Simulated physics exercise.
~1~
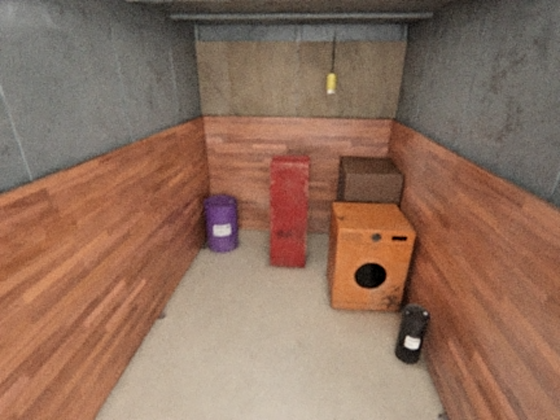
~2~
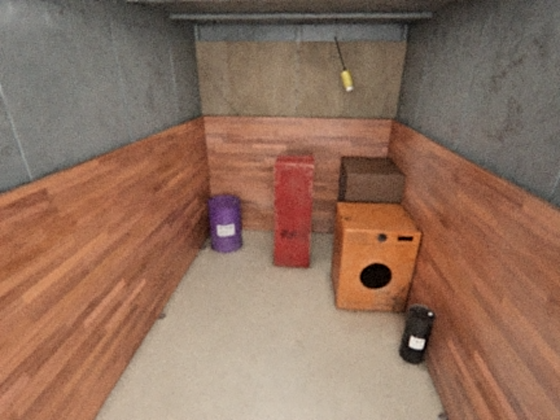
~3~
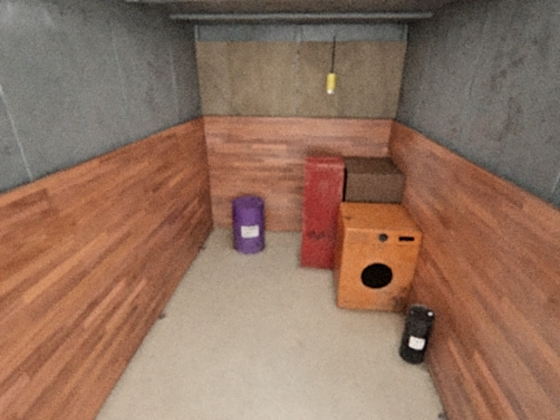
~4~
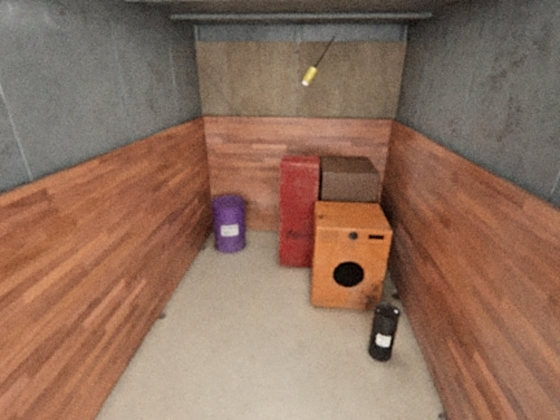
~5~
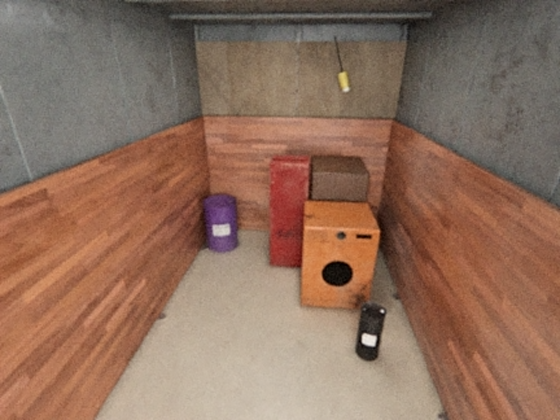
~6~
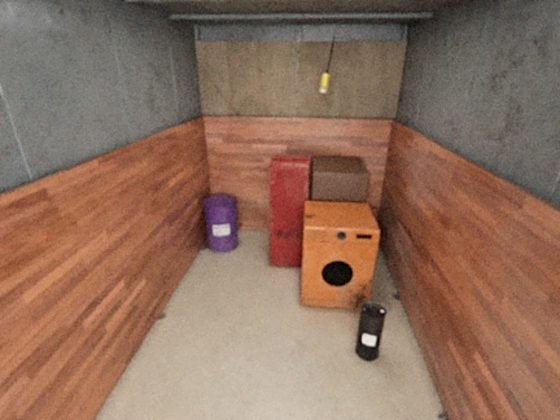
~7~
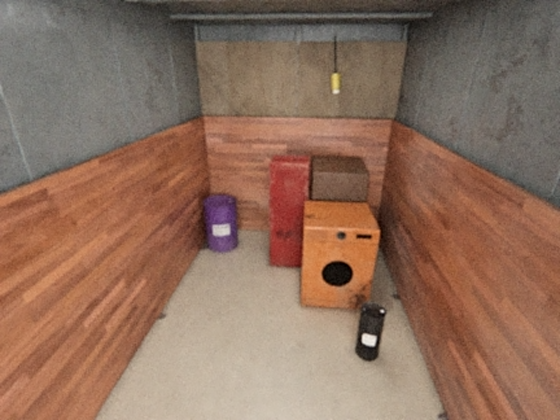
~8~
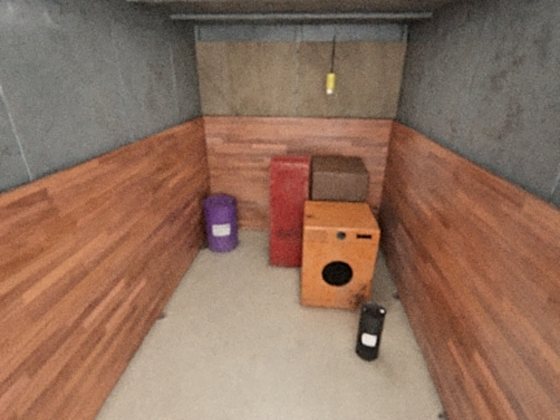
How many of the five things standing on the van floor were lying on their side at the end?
None of them were lying on their side; all five were still standing upright at the end.
An orange appliance, a brown boxy one and a black canister slid left across the van floor, after a red box and purple drum had slid right and then back; all stayed upright and came to rest while a yellow hanging lamp swung.
